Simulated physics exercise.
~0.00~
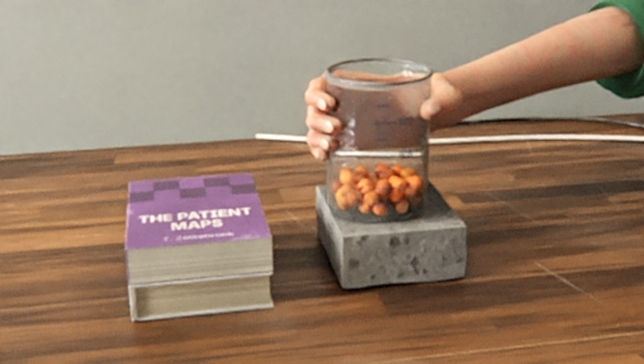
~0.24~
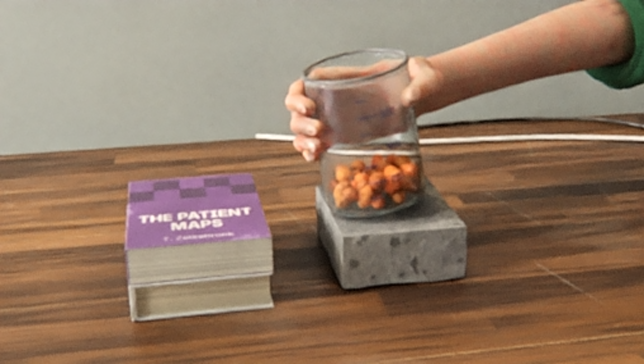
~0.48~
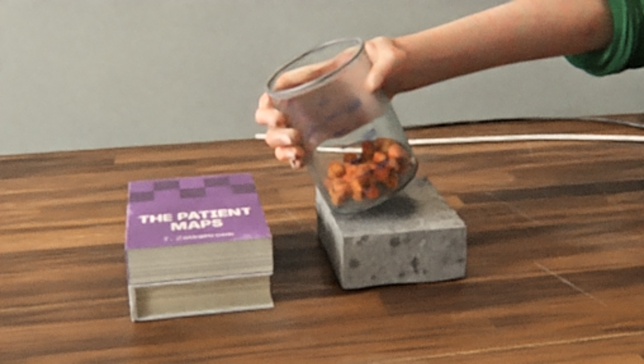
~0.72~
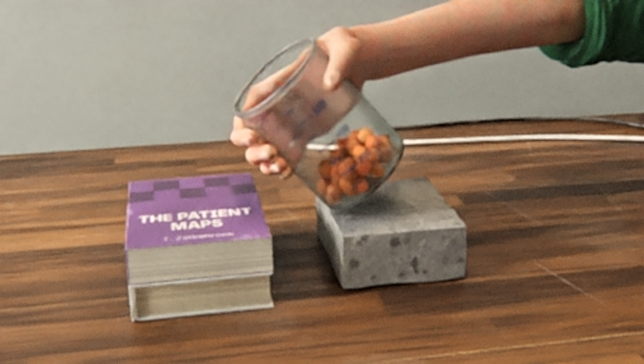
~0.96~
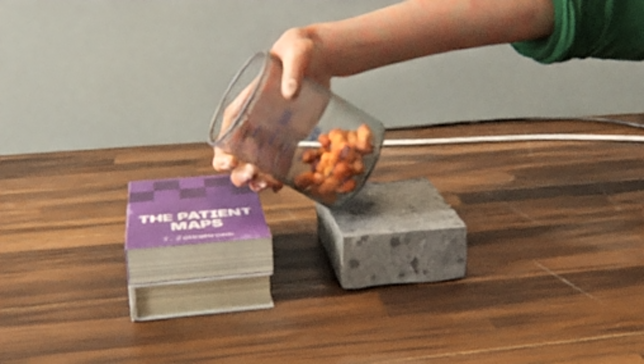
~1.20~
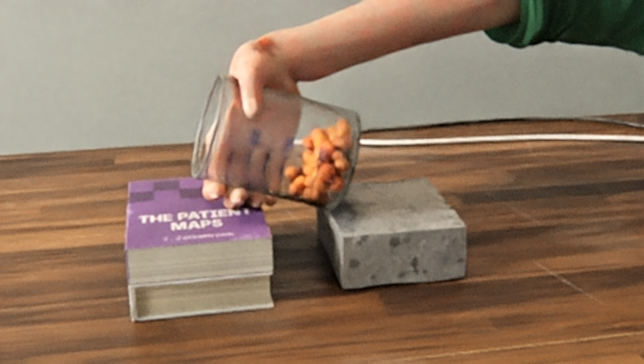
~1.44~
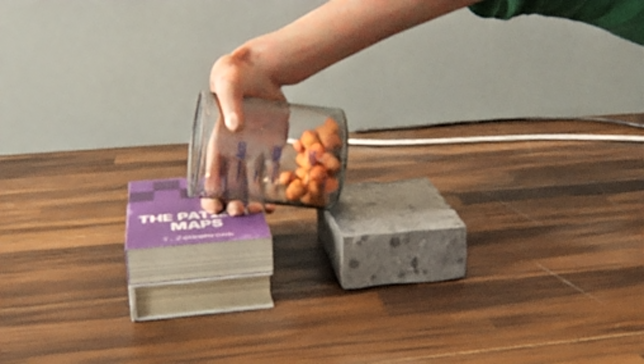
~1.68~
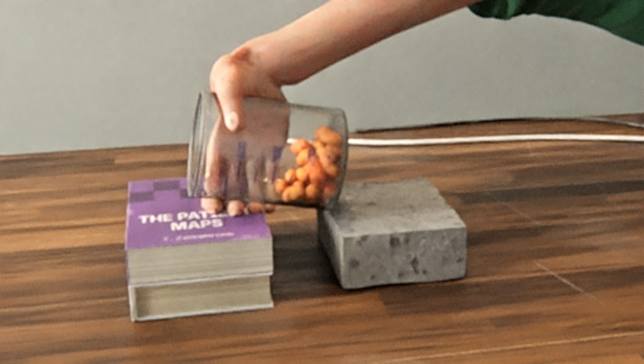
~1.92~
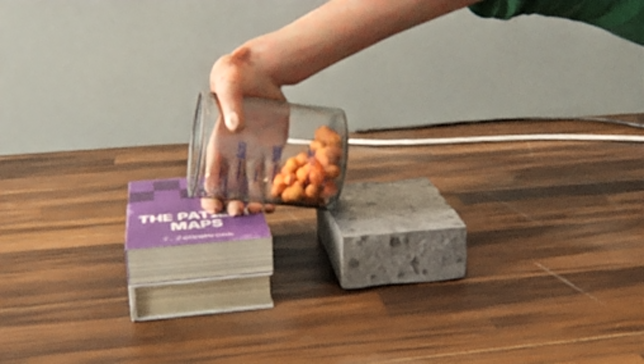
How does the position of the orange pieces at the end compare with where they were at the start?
At the start the orange pieces sit over the grey block, in the bottom of the upright beaker. By the end they are further left and slightly higher, inside the tipped beaker above the gap between the block and the books.
